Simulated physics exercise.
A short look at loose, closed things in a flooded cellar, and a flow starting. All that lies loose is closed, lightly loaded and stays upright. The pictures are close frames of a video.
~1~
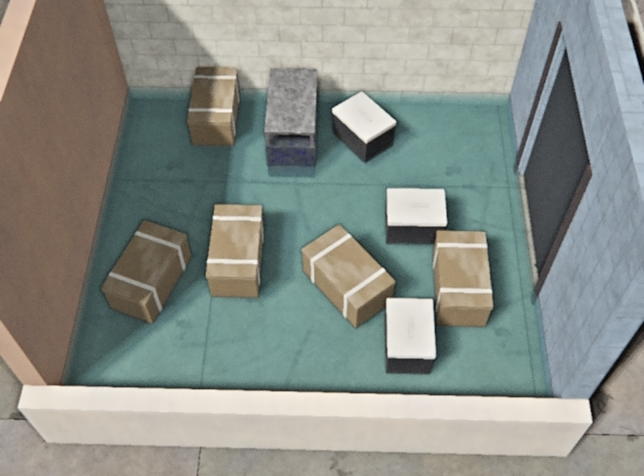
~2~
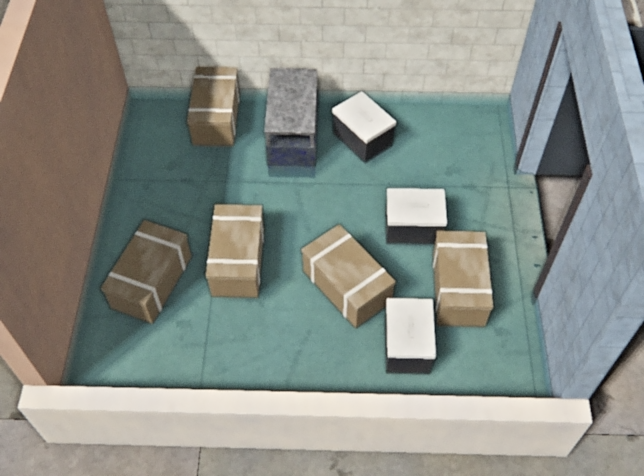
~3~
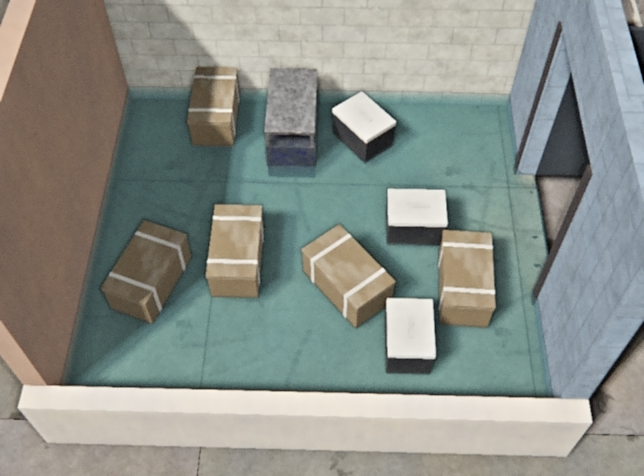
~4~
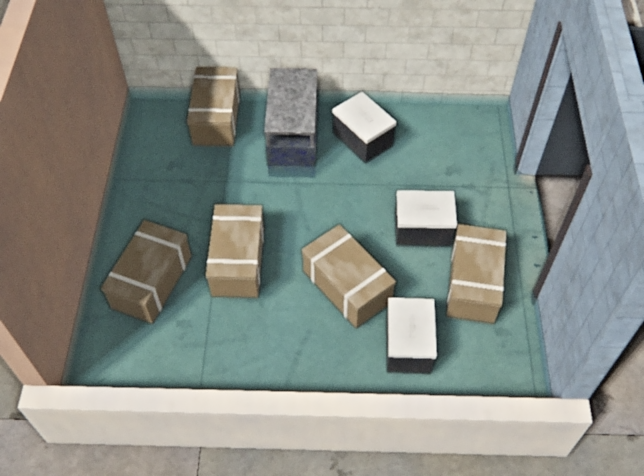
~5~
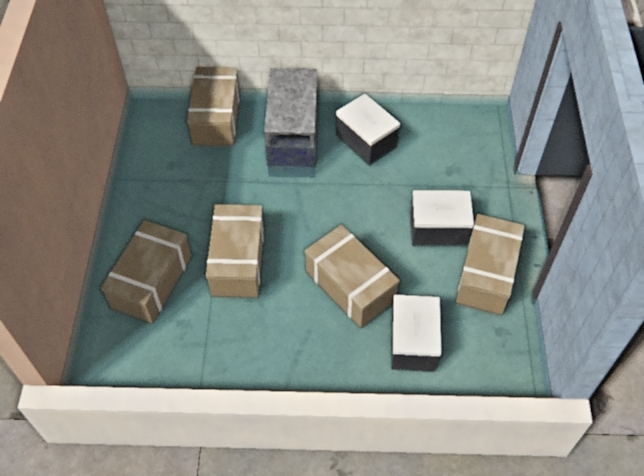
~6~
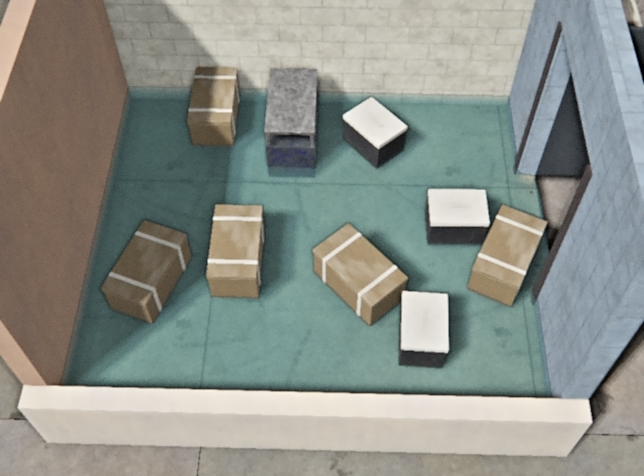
In a flooded cellar, the door in the right-hand wall opened, and then a brown box and the white-topped boxes near it drifted right, while those on the left stayed still.
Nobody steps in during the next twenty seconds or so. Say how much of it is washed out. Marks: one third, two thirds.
It is two thirds or above.
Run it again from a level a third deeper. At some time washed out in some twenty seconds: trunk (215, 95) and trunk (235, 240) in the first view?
In turn: Kept in, yes.
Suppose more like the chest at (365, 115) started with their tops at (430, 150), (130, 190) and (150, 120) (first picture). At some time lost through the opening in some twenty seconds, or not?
One after the other: Out, kept in, still in.
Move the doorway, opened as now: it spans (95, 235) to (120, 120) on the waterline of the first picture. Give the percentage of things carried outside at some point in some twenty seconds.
About 80 per cent.
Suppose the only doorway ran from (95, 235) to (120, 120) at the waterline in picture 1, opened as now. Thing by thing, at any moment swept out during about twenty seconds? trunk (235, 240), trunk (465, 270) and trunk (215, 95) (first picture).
In that order: Through, still in, carried outside.
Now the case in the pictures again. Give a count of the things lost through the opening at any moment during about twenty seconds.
6 of them.
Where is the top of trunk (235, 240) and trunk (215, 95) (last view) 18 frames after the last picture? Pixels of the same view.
Roughly at (393, 230) and (241, 110).
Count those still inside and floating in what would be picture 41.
It comes to 2.
A moment on, 2 of 8 are out; 6 afloat.
Next, 5 of 8 are out; 3 afloat.
Later, 6 of 8 are out; 2 afloat.
In the end, 6 of 8 are out; 2 afloat.
